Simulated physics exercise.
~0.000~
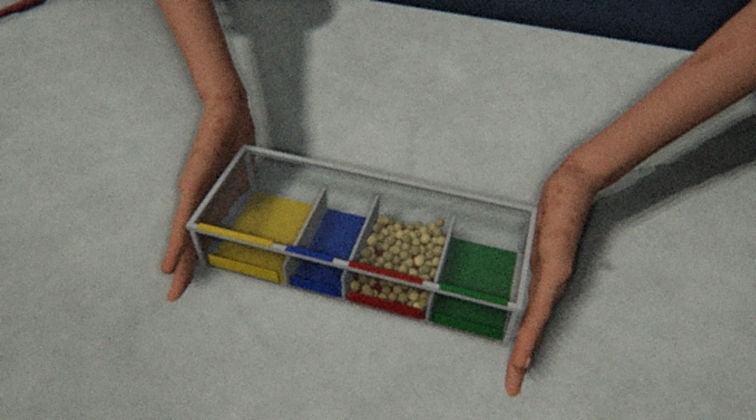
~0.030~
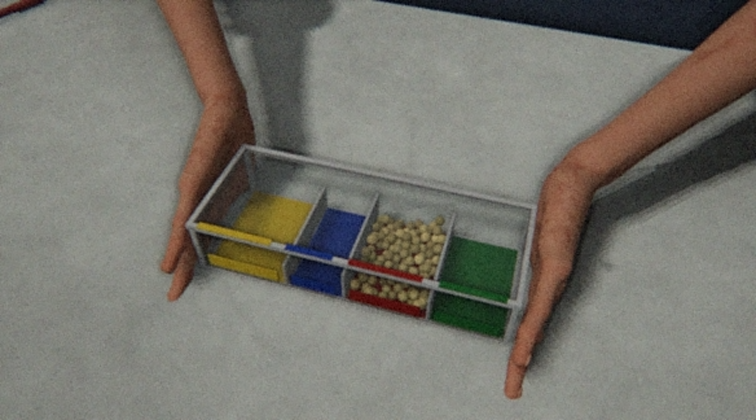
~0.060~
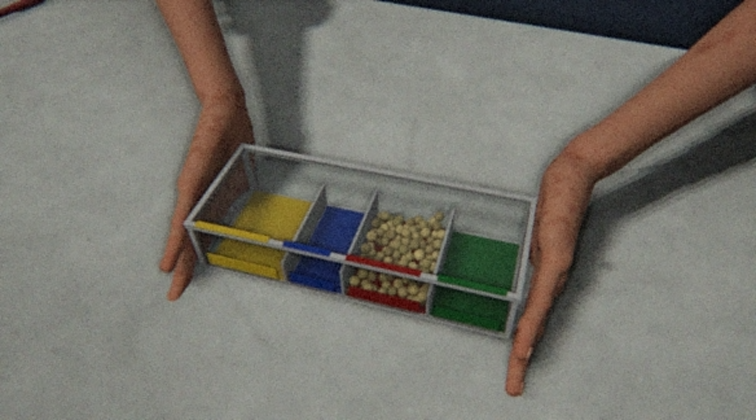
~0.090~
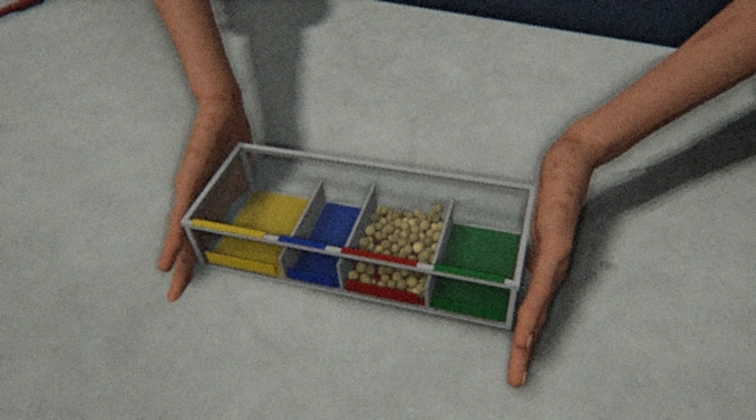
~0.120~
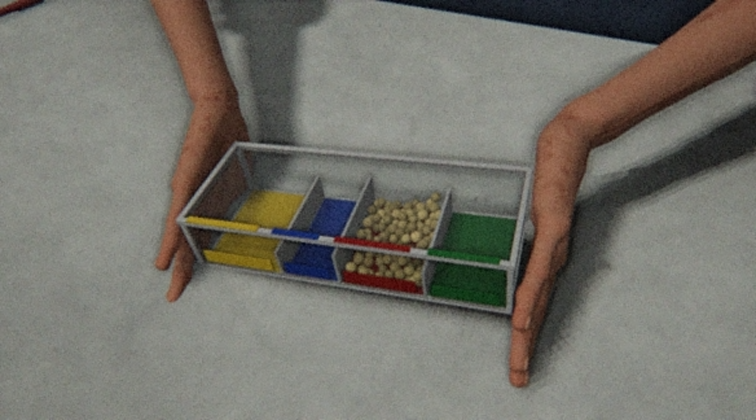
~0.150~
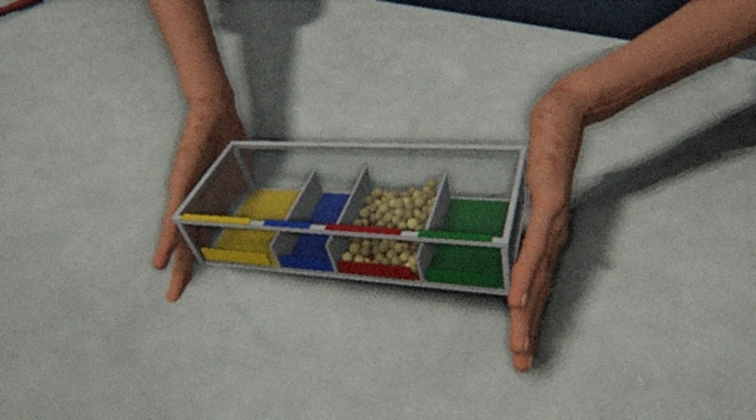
Two bare hands hold a clear, lidded box by its ends above a pale grey surface, seen from above at an angle by a still camera. Its four compartments run yellow, blue, red and green from left to right, with pale round beans heaped in the red one. The hands tilt the box, slowly then faster, raising its right end while the beans stay in the red section.
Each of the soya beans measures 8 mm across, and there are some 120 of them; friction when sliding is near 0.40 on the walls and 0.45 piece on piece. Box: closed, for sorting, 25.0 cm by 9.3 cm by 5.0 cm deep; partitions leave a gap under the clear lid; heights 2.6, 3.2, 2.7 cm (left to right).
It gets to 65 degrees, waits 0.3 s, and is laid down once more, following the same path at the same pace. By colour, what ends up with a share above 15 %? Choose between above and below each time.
Red compartment: Above, blue compartment: Below, green compartment: Below, yellow compartment: Below.
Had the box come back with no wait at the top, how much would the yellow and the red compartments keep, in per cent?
Final amounts would be yellow 5% and red 90%.
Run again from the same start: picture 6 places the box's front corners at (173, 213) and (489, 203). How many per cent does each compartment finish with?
Per cent by compartment: Red 75, blue 5, green 0, yellow 20.
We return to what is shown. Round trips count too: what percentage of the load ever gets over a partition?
That share comes to about 5 per cent.
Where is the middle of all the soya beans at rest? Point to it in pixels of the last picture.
Look around (382, 251) in the last picture.
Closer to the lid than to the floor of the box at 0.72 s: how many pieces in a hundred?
Around 10 in a hundred, give or take.
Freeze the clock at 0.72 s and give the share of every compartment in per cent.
Red 95, blue 5, green 0, yellow 0.
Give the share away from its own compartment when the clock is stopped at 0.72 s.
Roughly 5 in a hundred.
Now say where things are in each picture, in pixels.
The first picture shows box tilt 0 degrees, front corners at (194, 225) and (516, 305); red 100 %.
The second picture shows box tilt 1 degrees, front corners at (193, 224) and (516, 303).
The third picture shows box tilt 2 degrees, front corners at (192, 223) and (516, 295).
The fourth picture shows box tilt 5 degrees, front corners at (188, 222) and (514, 283), lowest corner left back.
The fifth picture shows box tilt 9 degrees, front corners at (184, 220) and (510, 264), lowest corner left back.
The sixth picture shows box tilt 13 degrees, front corners at (179, 218) and (503, 241), lowest corner left back; red 100 %. Its pace works out near 150 degrees a second.
After 0.72 s, tilt 65 degrees; red 95 %, blue 5 %.
Then, at 1.10 s, tilt 38 degrees; red 95 %, blue 5 %, yellow 5 %.
After 1.56 s, tilt 0 degrees; red 95 %, blue 5 %, yellow 5 %.
By 1.9 s all is still; red 95 %, blue 5 %, green 0 %, yellow 5 %.
